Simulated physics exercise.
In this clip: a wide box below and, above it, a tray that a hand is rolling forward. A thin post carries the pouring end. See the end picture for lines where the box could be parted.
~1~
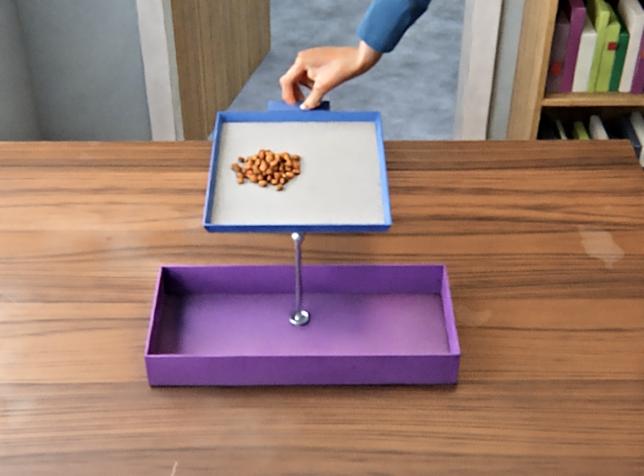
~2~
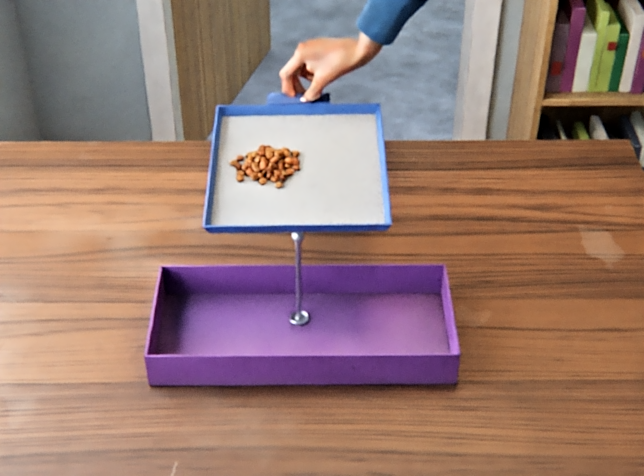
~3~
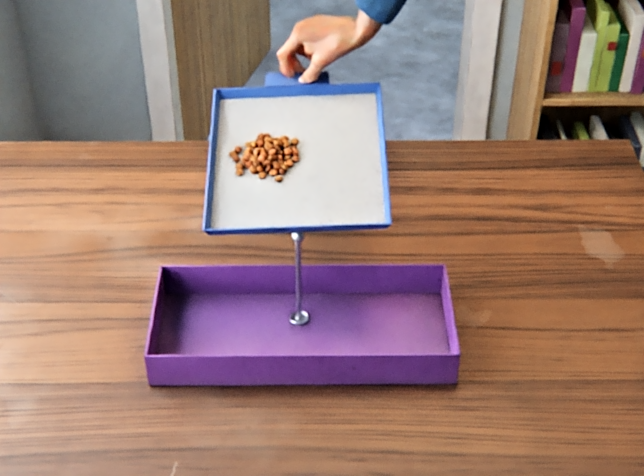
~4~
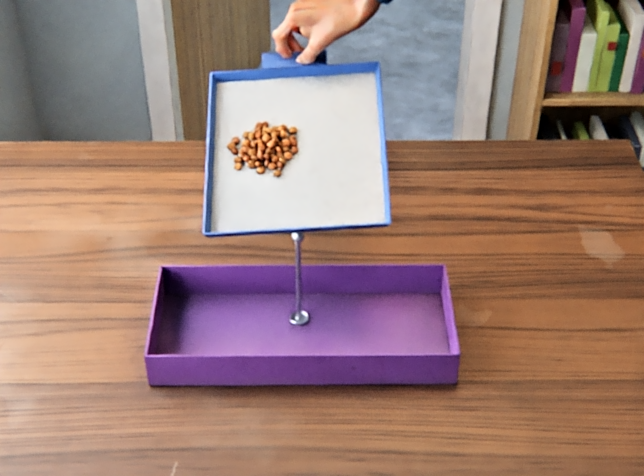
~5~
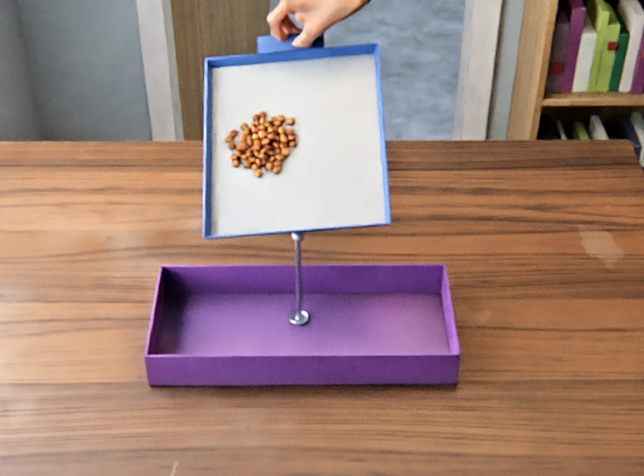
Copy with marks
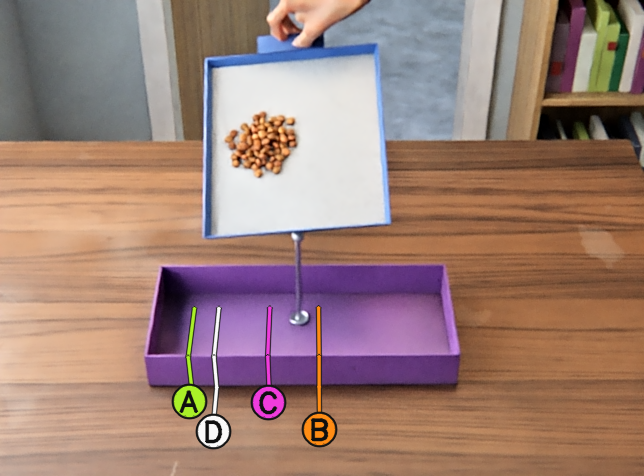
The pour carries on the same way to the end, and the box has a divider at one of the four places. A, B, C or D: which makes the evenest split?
The best line is D.
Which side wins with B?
More lands on the left.
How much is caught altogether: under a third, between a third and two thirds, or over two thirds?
About that: Over two thirds.
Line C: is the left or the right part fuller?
More lands on the left.
On the marked copy, line A crosses the front rim at (188, 356); line B crosses the front rim at (319, 355); line C crosses the front rim at (267, 355); line D crosses the front rim at (214, 355).
With A, of what is caught, a small share on the left of the divider, all but a few on the right.
With B, of what is caught, the whole lot on the left of the divider, none at all on the right.
With C, of what is caught, all but a few on the left of the divider, a small share on the right.
With D, of what is caught, close to a third on the left of the divider, close to two thirds on the right.
